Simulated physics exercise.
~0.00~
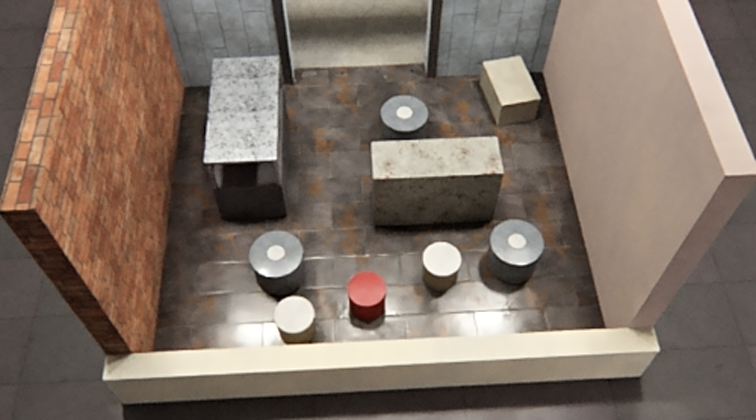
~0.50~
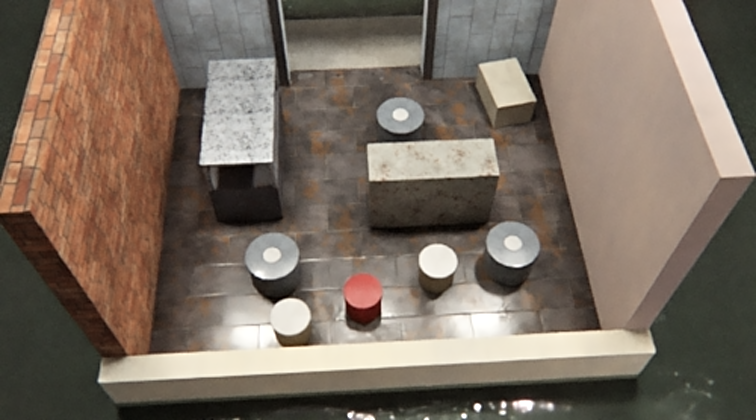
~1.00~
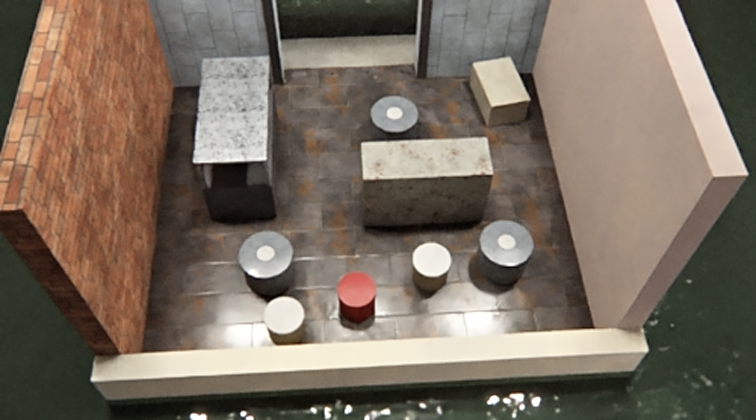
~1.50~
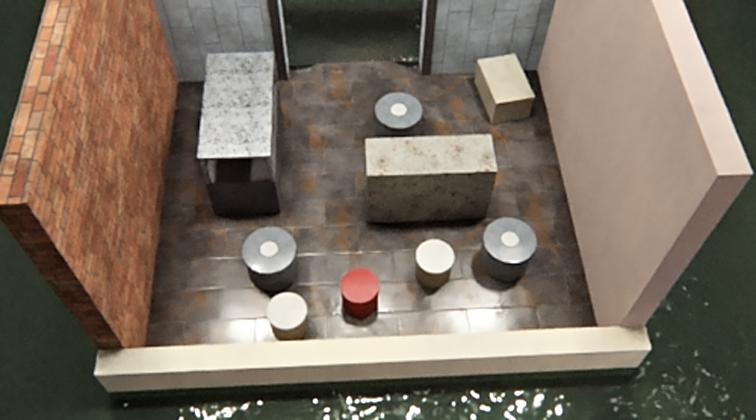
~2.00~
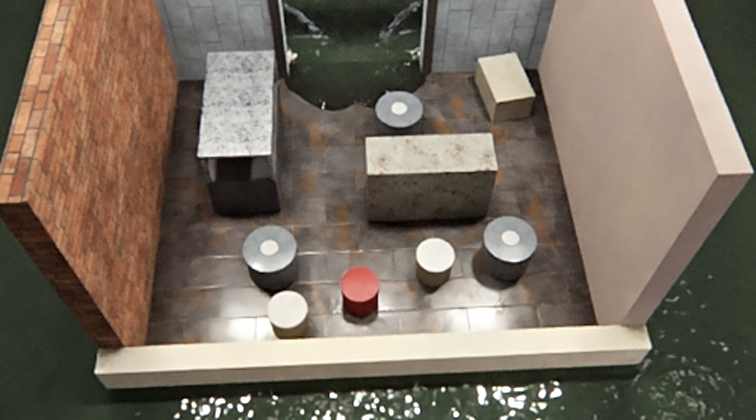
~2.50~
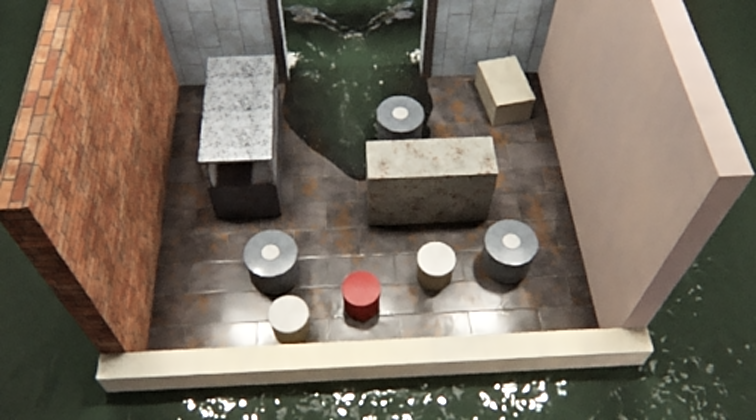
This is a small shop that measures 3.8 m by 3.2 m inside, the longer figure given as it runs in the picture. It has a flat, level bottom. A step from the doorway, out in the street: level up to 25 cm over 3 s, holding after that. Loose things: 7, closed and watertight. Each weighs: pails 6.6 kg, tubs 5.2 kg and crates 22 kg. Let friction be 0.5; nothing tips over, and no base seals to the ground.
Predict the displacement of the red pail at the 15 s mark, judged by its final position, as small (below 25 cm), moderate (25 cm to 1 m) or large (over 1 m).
Moderate.
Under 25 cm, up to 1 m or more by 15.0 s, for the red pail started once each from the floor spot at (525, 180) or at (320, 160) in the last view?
First try: It covers a big distance; second try: It covers a big distance.
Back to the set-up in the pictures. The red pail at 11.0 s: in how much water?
20 cm, roughly.
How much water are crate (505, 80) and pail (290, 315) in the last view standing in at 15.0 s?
Close to 23 and 21 centimetres.
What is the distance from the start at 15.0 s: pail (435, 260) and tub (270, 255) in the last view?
In turn: 60 cm, 80 cm.
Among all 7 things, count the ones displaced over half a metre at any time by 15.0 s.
That comes to 7.
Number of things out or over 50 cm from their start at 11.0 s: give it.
The number comes to 5.
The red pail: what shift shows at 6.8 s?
I'd guess some 100 cm by then.
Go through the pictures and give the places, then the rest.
In the first frame, the red pail at (367, 289), on the bottom; water covers 0.0 m2; 0 of 7 have shifted.
In the second frame, the red pail at (363, 291) rests on the ground; 0.0 m2 under water; 0 of 7 have shifted.
In the third frame, the red pail at (357, 289), on the bottom; water covers 0.0 m2; 0 of 7 have shifted.
In the fourth frame, the red pail at (360, 285), on the bottom; 0.0 m2 under water; 0 of 7 have shifted.
In the fifth frame, the red pail at (360, 284), on the bottom; water covers 0.5 m2; 0 of 7 have shifted.
In the sixth frame, the red pail at (361, 288), on the bottom; water covers 1.2 m2; 0 of 7 have shifted.
After 3.5 s the red pail is near (361, 288), 0.0 m from its start, aground; 1 afloat.
After 6.8 s the red pail is near (473, 260), 1.0 m from its start, afloat; 6 afloat.
After 11.0 s the red pail is near (549, 285), 1.5 m from its start, afloat; 7 afloat.
After 15.0 s the red pail is near (415, 284), 0.4 m from its start, afloat; 7 afloat.
